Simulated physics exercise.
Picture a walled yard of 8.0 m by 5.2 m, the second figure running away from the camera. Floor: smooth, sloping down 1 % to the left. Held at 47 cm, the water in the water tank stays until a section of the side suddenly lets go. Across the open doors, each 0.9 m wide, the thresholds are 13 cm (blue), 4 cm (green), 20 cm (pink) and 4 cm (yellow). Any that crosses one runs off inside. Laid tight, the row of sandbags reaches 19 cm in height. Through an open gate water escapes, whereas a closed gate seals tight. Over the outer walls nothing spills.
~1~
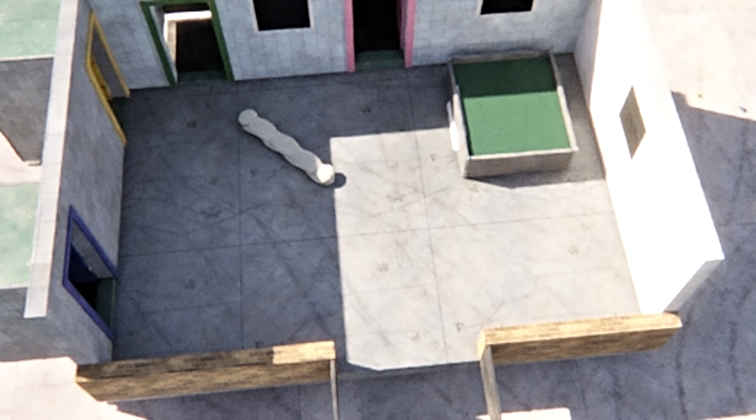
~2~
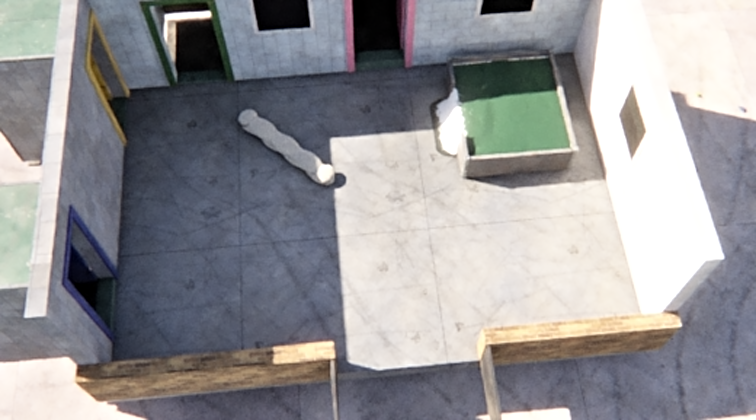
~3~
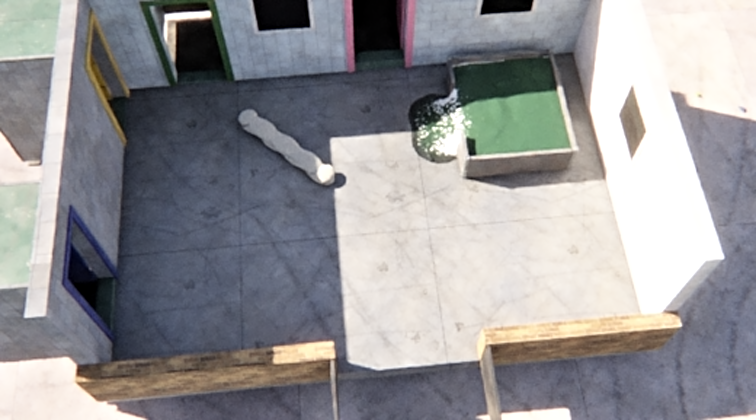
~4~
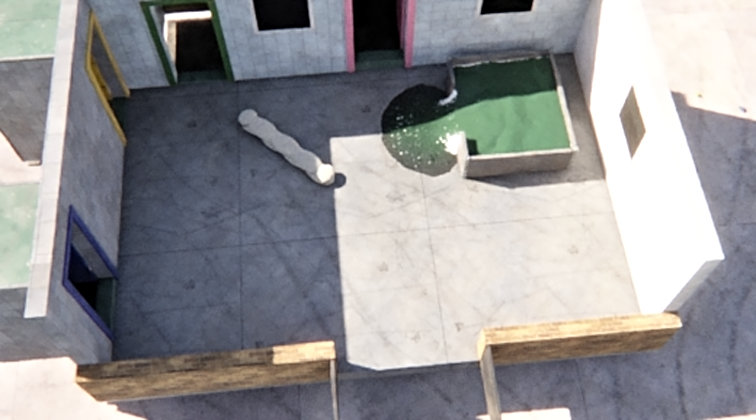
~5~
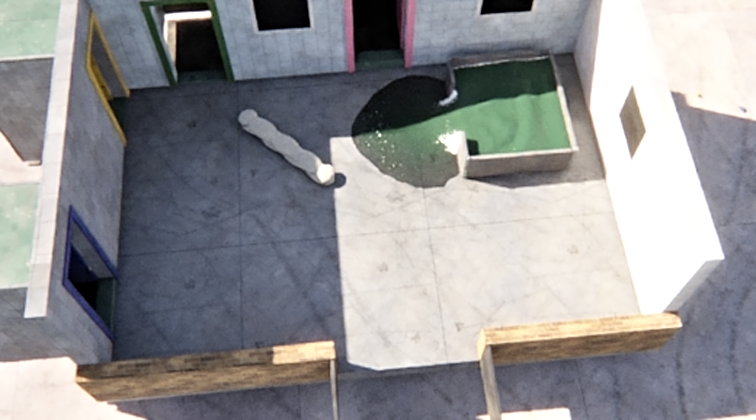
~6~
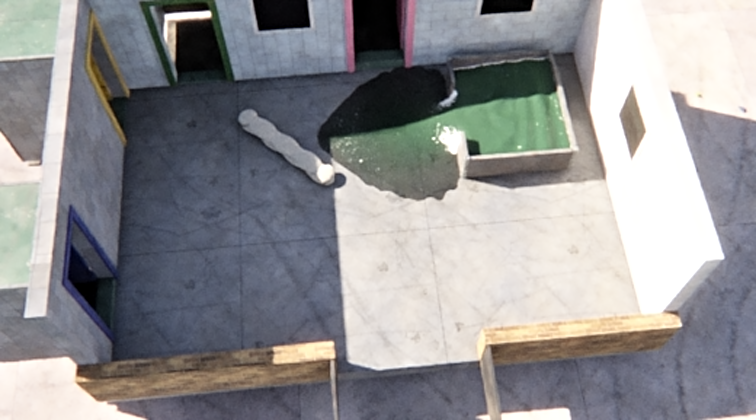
Walled yard with a water tank of green water pouring from its left side, a dark puddle spreading left toward sandbags.
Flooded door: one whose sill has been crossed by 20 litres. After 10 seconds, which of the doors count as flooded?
Blue door: Not flooded; green door: Flooded; pink door: Not flooded; yellow door: Flooded.
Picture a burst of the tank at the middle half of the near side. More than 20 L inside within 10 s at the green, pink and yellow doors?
In that case, green door: Less than that, pink door: Less than that, yellow door: Less than that.
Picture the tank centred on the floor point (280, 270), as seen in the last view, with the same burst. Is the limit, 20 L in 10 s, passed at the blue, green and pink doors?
Blue gets more than that, green gets more than that, pink gets no more than that.
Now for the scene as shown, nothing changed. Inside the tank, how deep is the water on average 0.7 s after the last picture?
It averages close to 33 centimetres.
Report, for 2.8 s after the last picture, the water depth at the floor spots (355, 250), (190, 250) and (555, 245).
Listed order: 1 / 1 / 0 cm.
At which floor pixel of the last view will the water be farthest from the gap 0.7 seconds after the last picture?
(252, 105).
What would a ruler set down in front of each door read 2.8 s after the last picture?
Depths in cm: Blue 0, green 8, pink 5, yellow 12.
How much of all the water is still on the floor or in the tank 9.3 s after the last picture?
Near 82 in a hundred is still there.
Then, 0.7 s after the last picture water covers 20 % of the floor and is deepest (25 cm) near (444, 132); blue door not reached, green door not reached, pink door 7 cm at the sill, 0 L in, yellow door not reached.
Then, 1.5 s after the last picture water covers 30 % of the floor and is deepest (26 cm) near (241, 80); blue door not reached, green door 11 cm at the sill, 3 L in, pink door 8 cm at the sill, 0 L in, yellow door not reached.
Then, 2.8 s after the last picture water covers 40 % of the floor and is deepest (20 cm) near (293, 93); blue door not reached, green door 8 cm at the sill, 26 L in, pink door 5 cm at the sill, 0 L in, yellow door 12 cm at the sill, 44 L in.
Then, 5.3 s after the last picture water covers 50 % of the floor and is deepest (12 cm) near (127, 115); blue door 10 cm at the sill, 0 L in, green door 6 cm at the sill, 43 L in, pink door 5 cm at the sill, 0 L in, yellow door 12 cm at the sill, 162 L in.
Then, 9.3 s after the last picture water covers 65 % of the floor and is deepest (8 cm) near (127, 115); blue door 7 cm at the sill, 0 L in, green door 5 cm at the sill, 50 L in, pink door 4 cm at the sill, 0 L in, yellow door 8 cm at the sill, 237 L in.
